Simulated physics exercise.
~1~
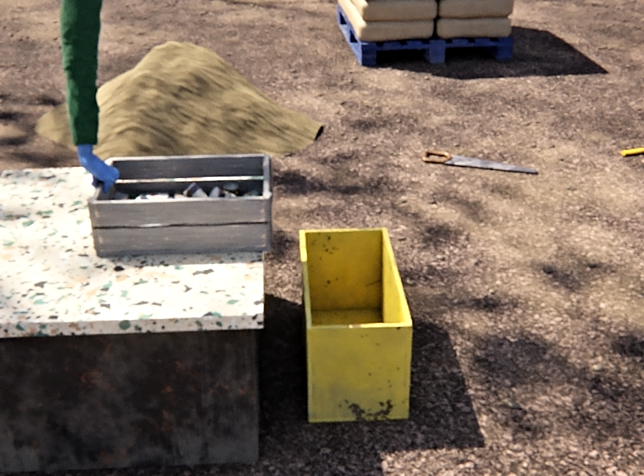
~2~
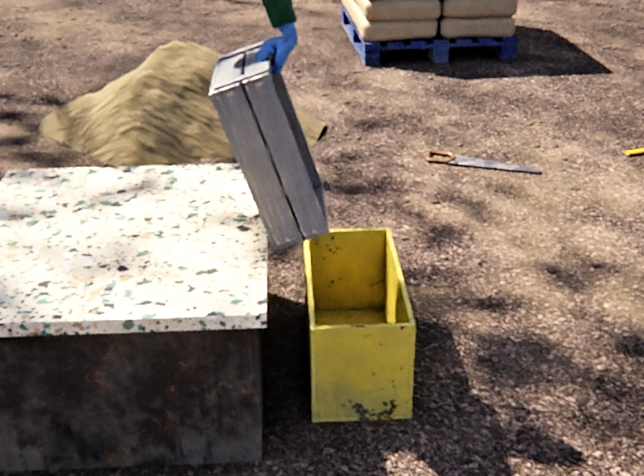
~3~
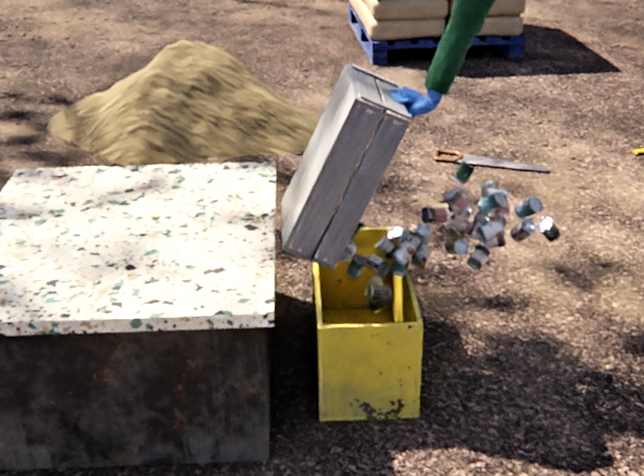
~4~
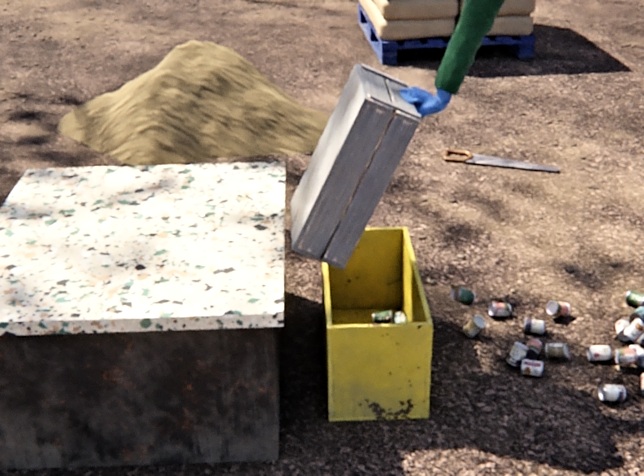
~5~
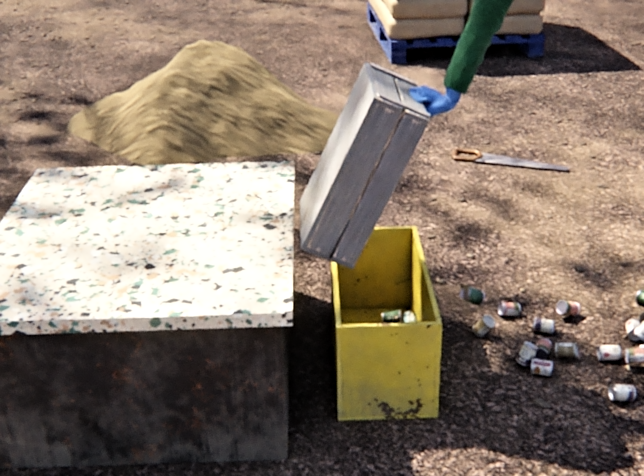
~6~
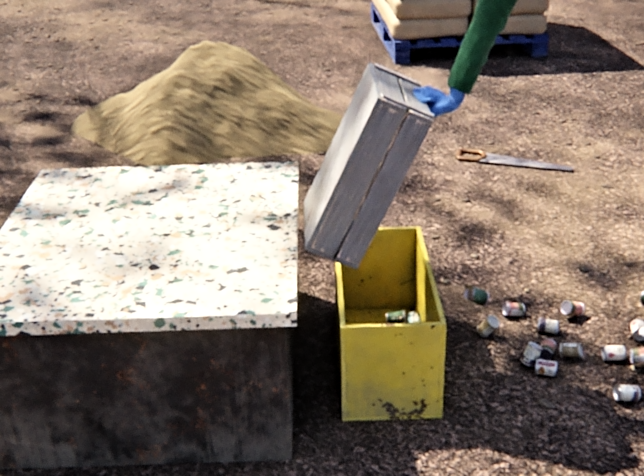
At first, a blue-gloved hand in a green sleeve grips a grey crate full of small tins at the end of a speckled white bench, with a yellow tub standing empty on the ground beside it. The hand lifts the crate and swings it rightward, tipping it steeply above the tub. As it turns further over, the tins spill out in a loose cluster, many flying past the tub to the right. A few drop inside, while most scatter across the ground beyond. The crate stays tilted in the hand as the strewn tins lie still.
